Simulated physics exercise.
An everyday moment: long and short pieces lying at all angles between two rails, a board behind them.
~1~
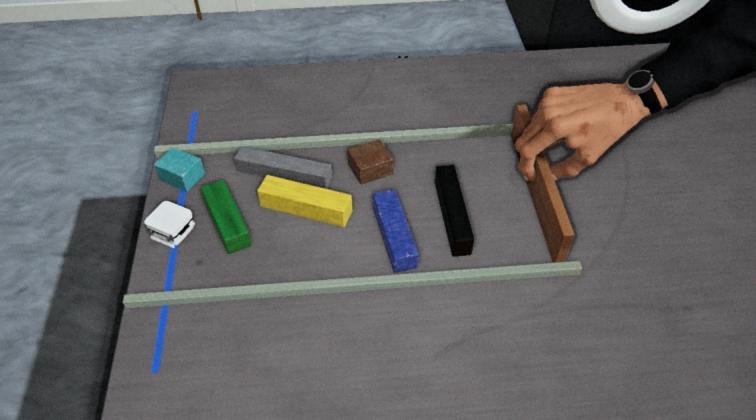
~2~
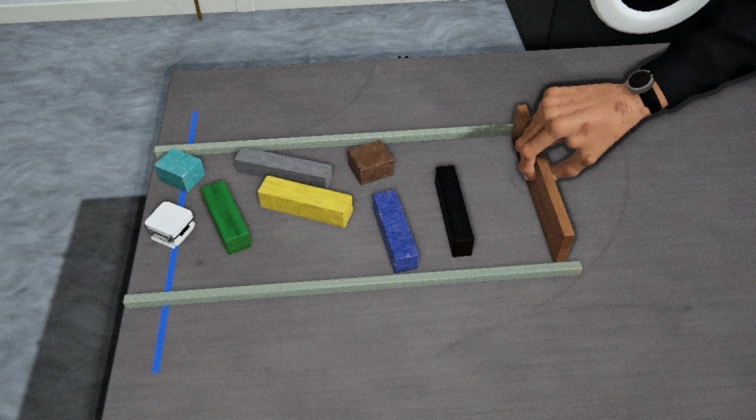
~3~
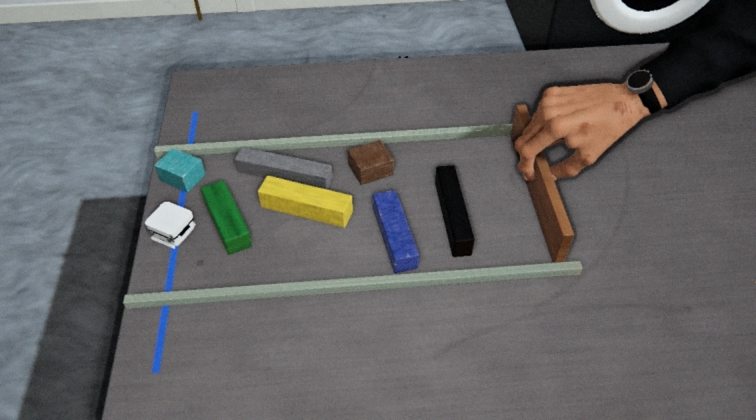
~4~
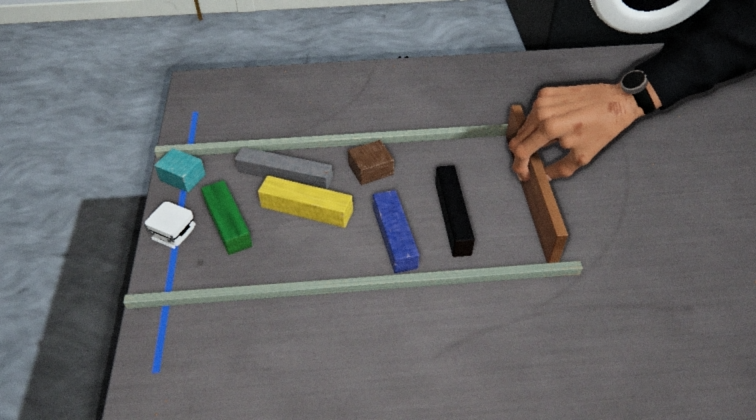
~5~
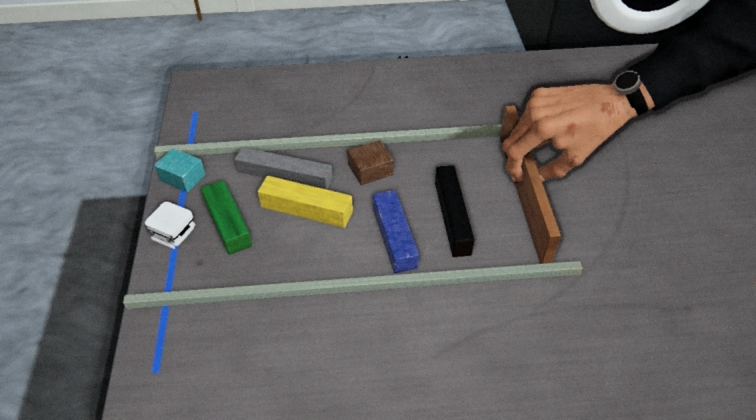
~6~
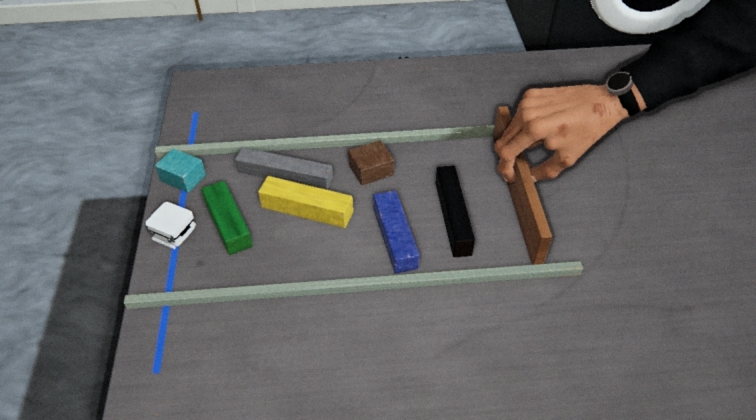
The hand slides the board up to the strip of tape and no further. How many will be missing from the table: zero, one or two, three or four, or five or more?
Here the number that fall off is five or more.
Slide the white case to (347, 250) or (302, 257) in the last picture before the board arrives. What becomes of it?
In that order, it goes over; comes down.
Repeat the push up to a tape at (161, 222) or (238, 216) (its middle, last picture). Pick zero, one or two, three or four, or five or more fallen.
Taking them in turn, more than four; 1 or 2.
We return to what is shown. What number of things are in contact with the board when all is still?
That makes 2.
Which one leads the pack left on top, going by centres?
Foremost is the blue bar.
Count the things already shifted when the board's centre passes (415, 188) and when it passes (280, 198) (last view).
2 and 8.
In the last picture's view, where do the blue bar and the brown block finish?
The blue bar at (138, 257), the brown block at (166, 172).
Soon after, none off yet; turquoise block at rest near (181, 170); white case at rest near (172, 226); green stick at rest near (227, 217).
Then, none off yet; turquoise block moved a little near (158, 174); white case moving near (161, 232); green stick moved a little near (199, 227).
At rest, the number that fall off is five or more; fallen, yellow bar, grey bar, green stick, white case and turquoise block.
